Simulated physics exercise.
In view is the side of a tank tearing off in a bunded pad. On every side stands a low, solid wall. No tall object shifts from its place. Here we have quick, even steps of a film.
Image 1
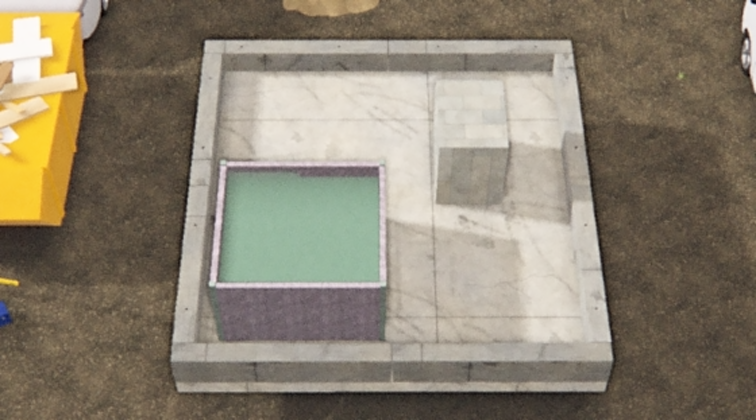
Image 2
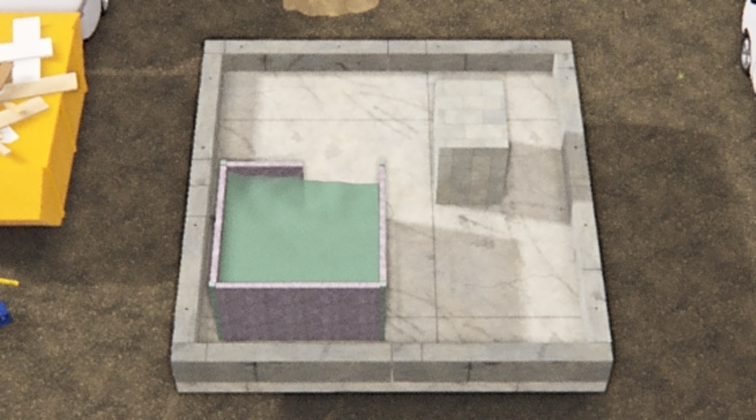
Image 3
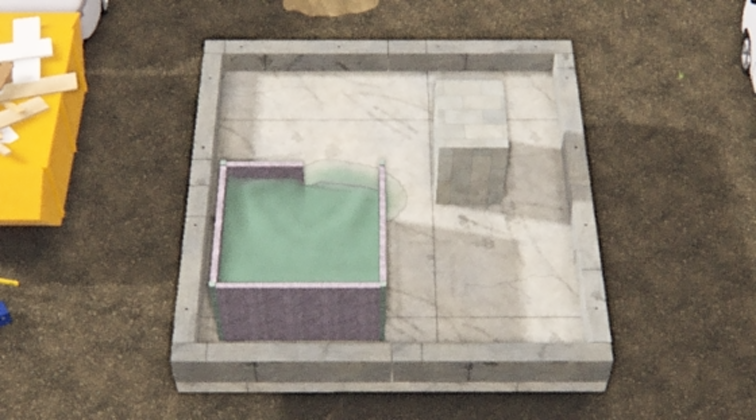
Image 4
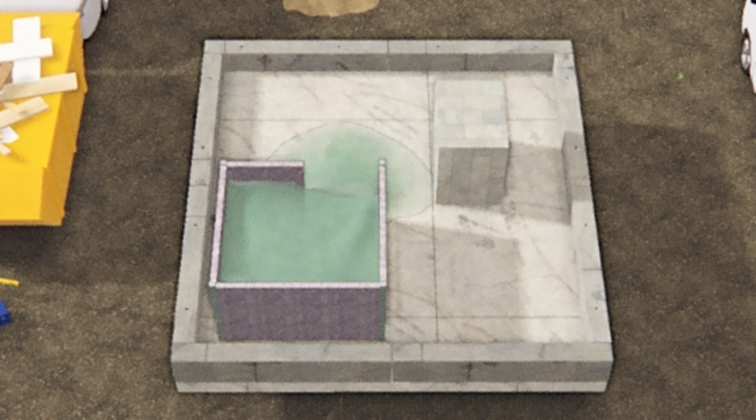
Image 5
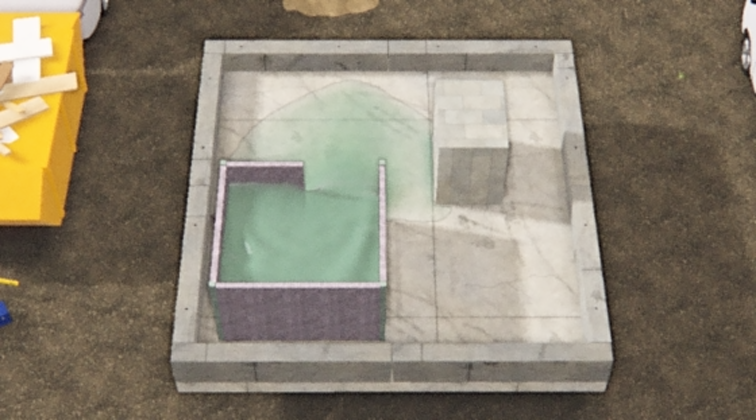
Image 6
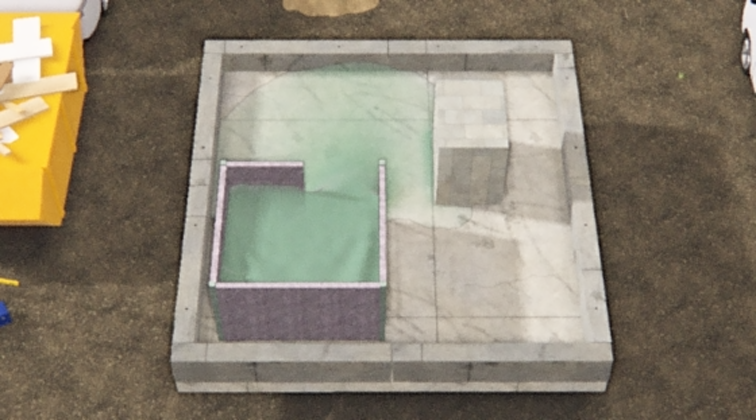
Green water pouring from a gap in the far side of a square tank and spreading across a walled concrete pad.
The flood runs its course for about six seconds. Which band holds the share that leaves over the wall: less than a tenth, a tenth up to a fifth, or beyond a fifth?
It ends up having lost a share below a tenth.
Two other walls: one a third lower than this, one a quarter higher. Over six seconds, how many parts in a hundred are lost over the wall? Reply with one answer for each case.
16 and 0 per cent, in that order.
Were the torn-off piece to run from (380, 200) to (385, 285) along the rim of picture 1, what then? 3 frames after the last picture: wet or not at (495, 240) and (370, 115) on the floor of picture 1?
Going through them in order gives waterlogged, still bare.
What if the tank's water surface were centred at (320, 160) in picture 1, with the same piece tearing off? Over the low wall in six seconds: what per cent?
Close to 10 in a hundred.
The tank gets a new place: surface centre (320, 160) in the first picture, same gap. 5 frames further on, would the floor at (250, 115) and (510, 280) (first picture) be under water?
First spot swamped, second spot spared.
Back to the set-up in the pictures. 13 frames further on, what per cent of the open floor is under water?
My estimate is close to 70 per cent.
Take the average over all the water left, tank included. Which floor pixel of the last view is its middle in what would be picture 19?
Estimate: (342, 184).
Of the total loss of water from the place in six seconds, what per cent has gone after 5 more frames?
Approximately 20 in a hundred, I think.
A moment on, water covers 40 % of the floor; the low wall has let 0 % over.
Next, water covers 45 % of the floor; the low wall has let 1 % over.
Then, water covers 60 % of the floor; the low wall has let 5 % over.
Later, water covers 75 % of the floor; the low wall has let 5 % over.
In the end, water covers 80 % of the floor; the low wall has let 5 % over.
